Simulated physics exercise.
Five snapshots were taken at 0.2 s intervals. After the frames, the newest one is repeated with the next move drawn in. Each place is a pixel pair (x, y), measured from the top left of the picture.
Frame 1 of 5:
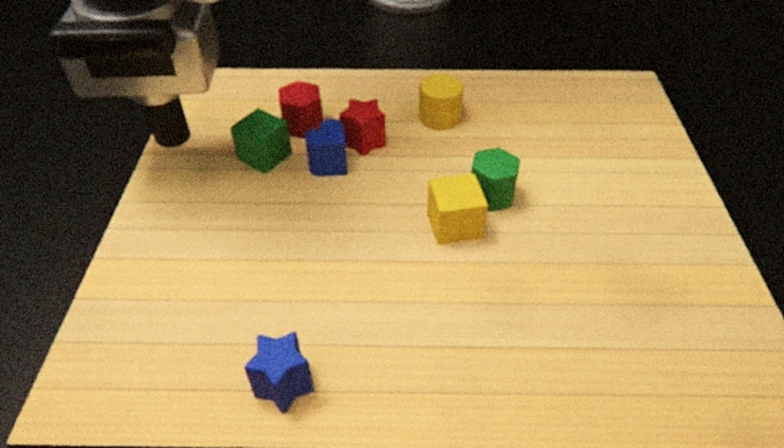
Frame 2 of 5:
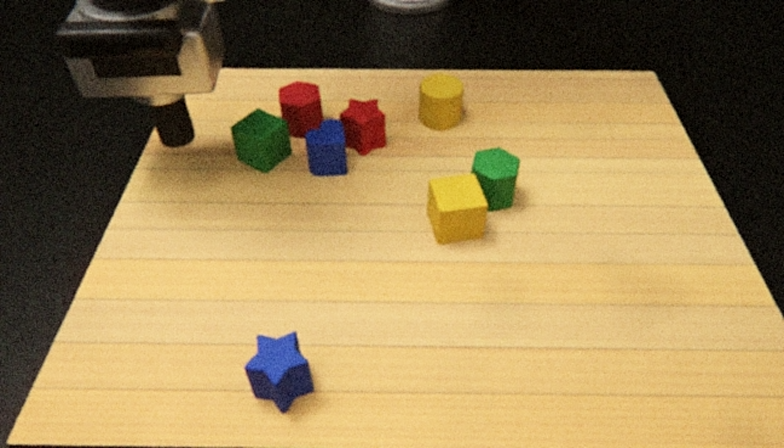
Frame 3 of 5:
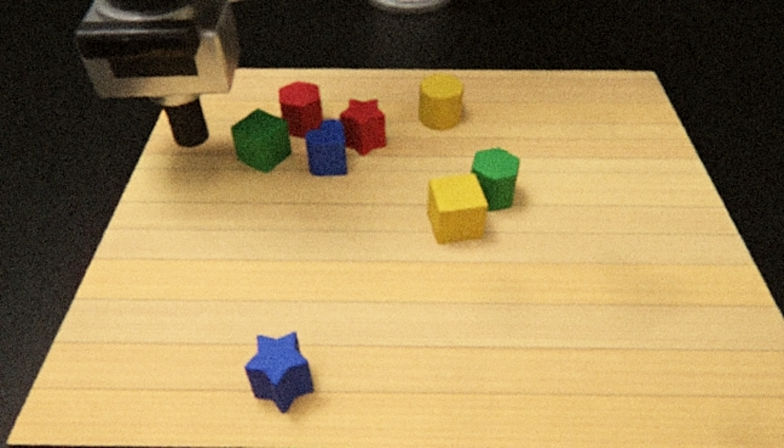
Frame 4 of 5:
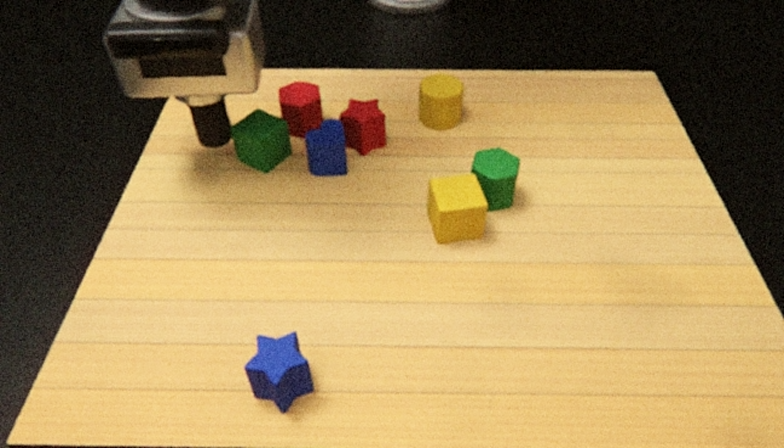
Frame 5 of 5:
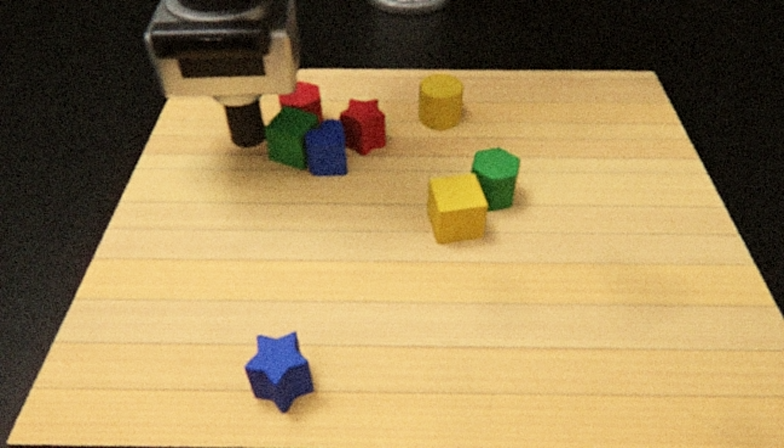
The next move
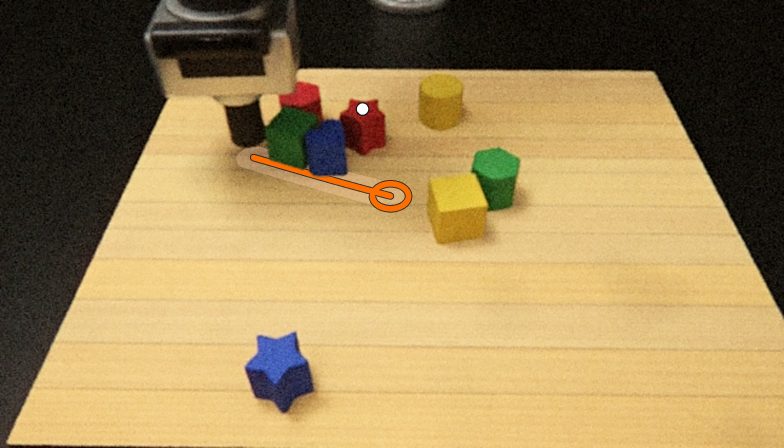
A robotic arm with a dark cylindrical tip hangs over the upper left of a pale wooden board on a black surface, seen from above at an angle. Green, red and blue blocks cluster nearby, with yellow and green ones to the right and a blue star below. The arm slides right and pushes the dark green block against the blue one, while the camera stays still.
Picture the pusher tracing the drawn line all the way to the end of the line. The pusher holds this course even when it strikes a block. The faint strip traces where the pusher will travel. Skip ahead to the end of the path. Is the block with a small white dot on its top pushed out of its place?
Yes - that is the case.
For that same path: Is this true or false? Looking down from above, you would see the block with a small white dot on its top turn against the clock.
That statement is accurate.
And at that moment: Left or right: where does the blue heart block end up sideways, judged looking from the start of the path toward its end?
Facing from start to end, it will go to the left.
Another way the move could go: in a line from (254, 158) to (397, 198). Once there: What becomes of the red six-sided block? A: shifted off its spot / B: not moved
Answer: B.
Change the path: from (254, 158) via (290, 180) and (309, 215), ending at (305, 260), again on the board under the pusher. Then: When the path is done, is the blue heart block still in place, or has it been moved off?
When the path is over, the blue heart block has left its spot.
The drawn path runs in a line from (254, 158) to (391, 196); the dot is on the red star.
On the path given first. One third of the way, pusher (295, 150); green square block (332, 125), turned 30° anticlockwise; blue heart block (374, 131), turned 15° anticlockwise; red star (373, 107), turned 40° anticlockwise.
Two thirds of the way, pusher (342, 163); green square block (370, 132), turned 60° anticlockwise; blue heart block (408, 122), turned 60° anticlockwise; red star (381, 105), turned 75° anticlockwise.
At the end, pusher (390, 176); green square block (393, 136), turned 90° anticlockwise; blue heart block (419, 116), turned 90° anticlockwise; red star (383, 105), turned 80° anticlockwise; yellow square block not moved.
